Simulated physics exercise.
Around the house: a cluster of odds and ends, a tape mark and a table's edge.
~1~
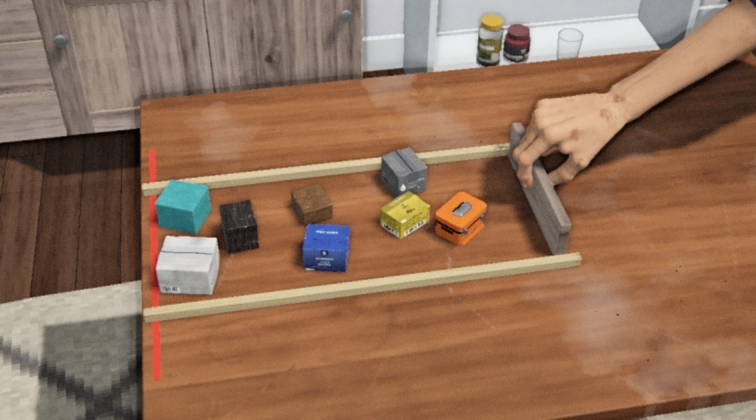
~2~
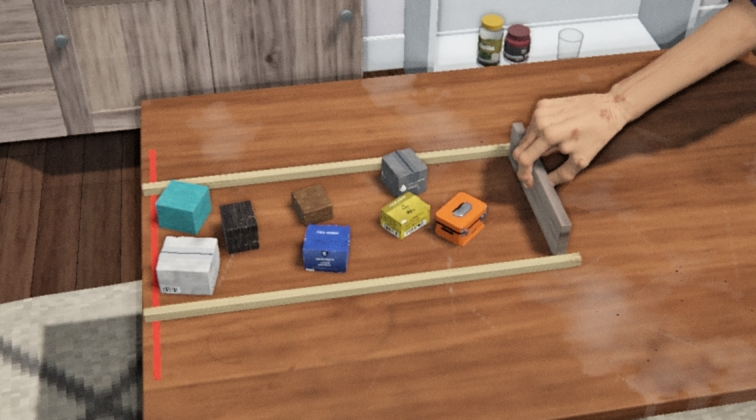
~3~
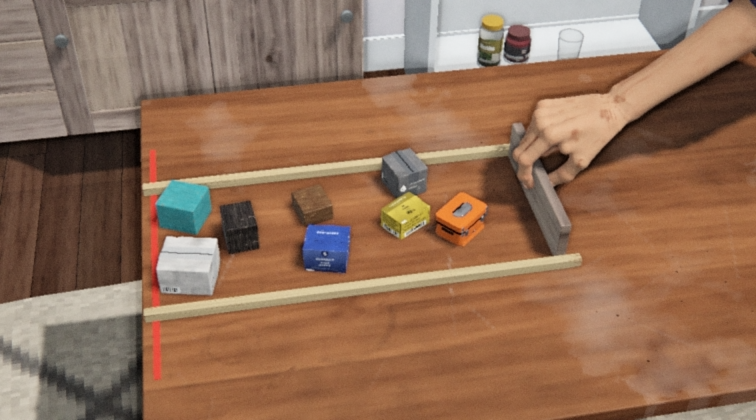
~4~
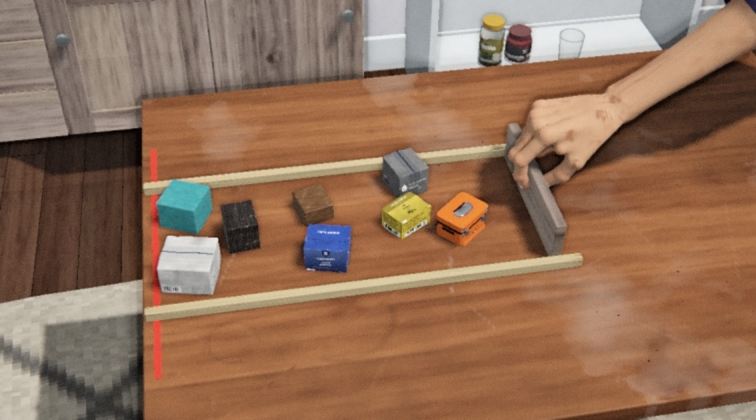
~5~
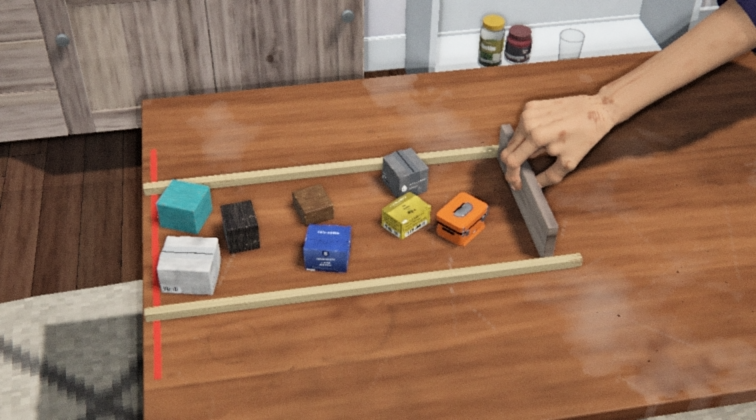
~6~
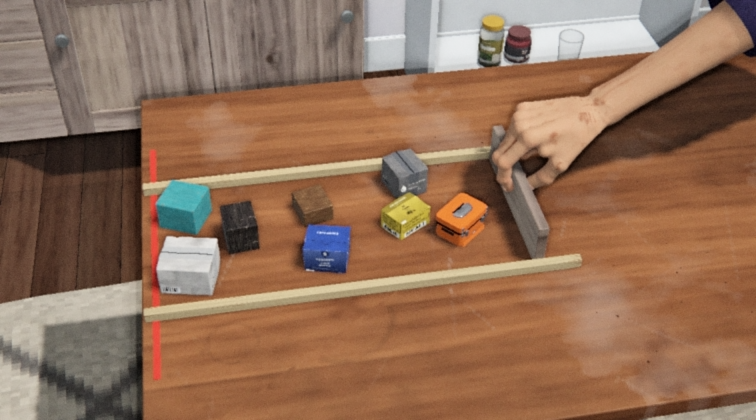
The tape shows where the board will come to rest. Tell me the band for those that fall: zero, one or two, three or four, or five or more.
Outcome: The number that fall off is five or more.
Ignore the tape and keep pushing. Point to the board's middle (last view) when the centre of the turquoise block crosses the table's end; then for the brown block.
Near (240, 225) and (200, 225).
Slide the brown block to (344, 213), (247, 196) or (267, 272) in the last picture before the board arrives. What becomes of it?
In turn it is lost; drops off; goes over.
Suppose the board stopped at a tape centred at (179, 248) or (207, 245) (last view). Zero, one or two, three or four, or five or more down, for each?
Taking them in turn, more than four; either one or two.
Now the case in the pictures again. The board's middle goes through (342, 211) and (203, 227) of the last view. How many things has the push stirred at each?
5 and 8.
Soon after, none off yet; turquoise block at rest near (184, 207); white box at rest near (189, 266); black block at rest near (240, 227).
After that, none off yet; turquoise block at rest near (184, 207); white box at rest near (189, 266); black block moving near (231, 229).
And then, none off yet; turquoise block tilting a little near (122, 213); white box tilting well over near (112, 287); black block displaced well along near (173, 241).
In the end, the number that fall off is five or more; gone, orange case, grey box, yellow box, blue box, brown block, black block, white box and turquoise block.
